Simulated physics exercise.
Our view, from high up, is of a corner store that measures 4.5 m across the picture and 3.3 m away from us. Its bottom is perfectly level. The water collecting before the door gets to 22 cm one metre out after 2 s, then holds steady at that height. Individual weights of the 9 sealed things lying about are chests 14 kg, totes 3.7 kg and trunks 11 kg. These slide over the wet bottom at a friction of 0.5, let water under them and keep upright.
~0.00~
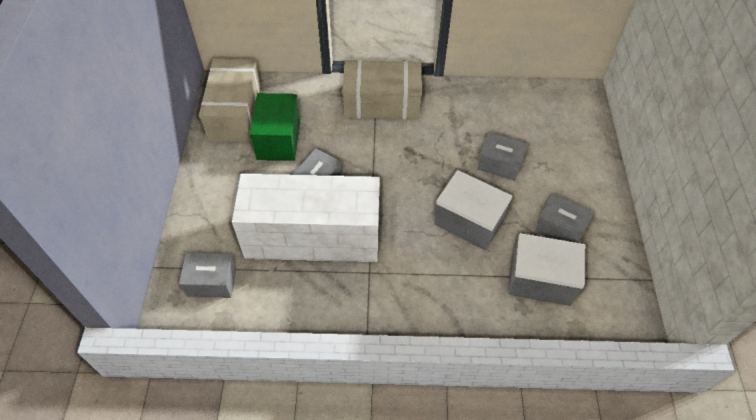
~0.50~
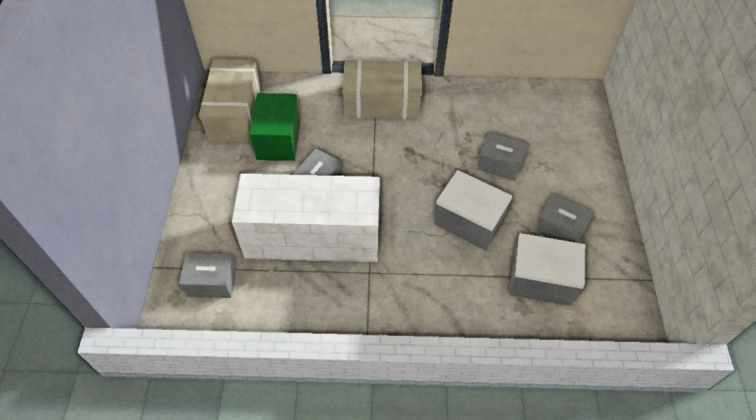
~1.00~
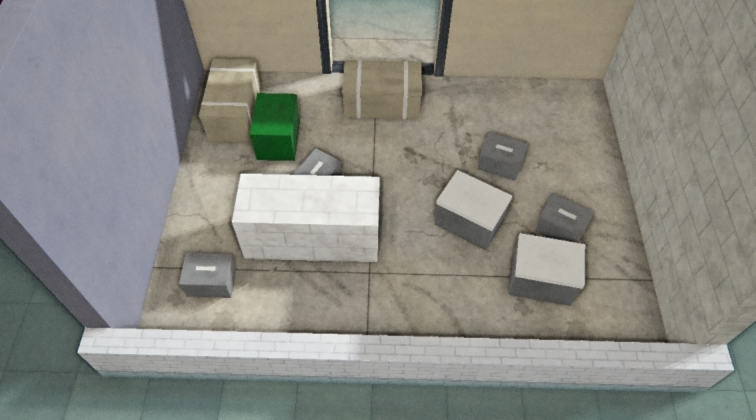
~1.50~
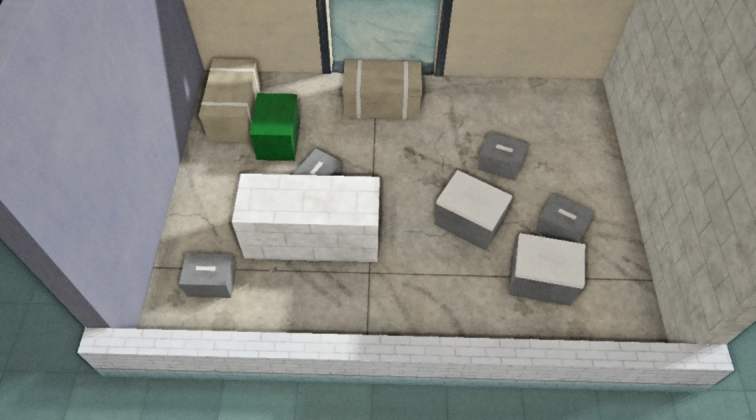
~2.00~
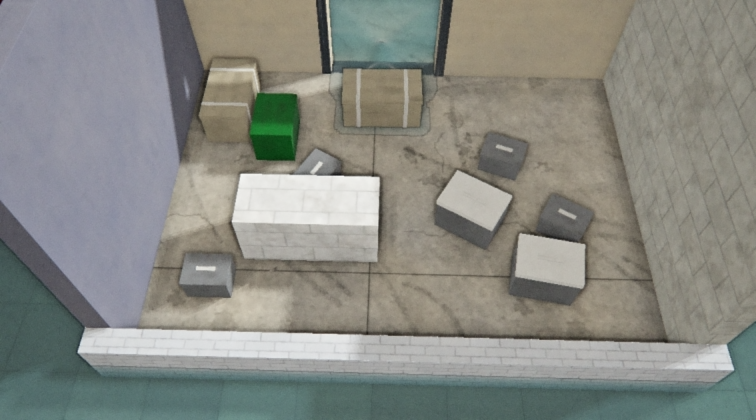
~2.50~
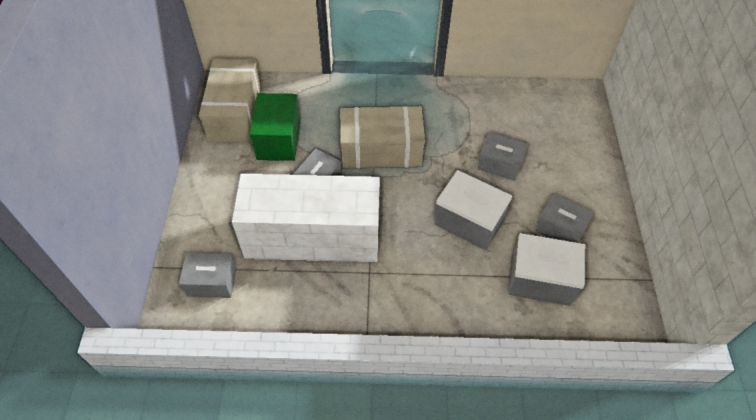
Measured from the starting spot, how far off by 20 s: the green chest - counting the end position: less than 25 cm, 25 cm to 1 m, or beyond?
By then it has been shoved a bit.
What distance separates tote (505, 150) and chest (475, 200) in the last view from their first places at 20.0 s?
In that order: 80 cm, 120 cm.
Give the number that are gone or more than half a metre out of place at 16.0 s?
5 in all.
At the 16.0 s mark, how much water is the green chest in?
Roughly 15 cm.
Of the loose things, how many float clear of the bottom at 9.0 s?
I get 9.
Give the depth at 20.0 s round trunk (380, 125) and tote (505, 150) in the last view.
Depths: Near 21 cm, then near 17 cm.
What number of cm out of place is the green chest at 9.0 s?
10 cm, give or take.
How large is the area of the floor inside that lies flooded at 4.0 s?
About 9.0 m2.
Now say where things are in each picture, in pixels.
The first picture shows the green chest at (274, 114) rests on the ground; water covers 0.0 m2; 0 of 9 have shifted.
The second picture shows the green chest at (274, 114) rests on the ground; water covers 0.0 m2; 0 of 9 have shifted.
The third picture shows the green chest at (274, 114), on the bottom; 0.0 m2 under water; 0 of 9 have shifted.
The fourth picture shows the green chest at (274, 114) rests on the ground; 0.0 m2 under water; 0 of 9 have shifted.
The fifth picture shows the green chest at (274, 114) rests on the ground; 0.4 m2 under water; 1 of 9 have shifted.
The sixth picture shows the green chest at (274, 114), on the bottom; water covers 1.9 m2; 1 of 9 have shifted.
After 4.0 s the green chest is near (255, 123), 0.2 m from its start, aground; 2 afloat.
After 9.0 s the green chest is near (263, 116), 0.1 m from its start, afloat; 9 afloat.
After 16.0 s the green chest is near (278, 141), 0.4 m from its start, afloat; 9 afloat.
After 20.0 s the green chest is near (330, 96), 0.6 m from its start, afloat; 9 afloat.
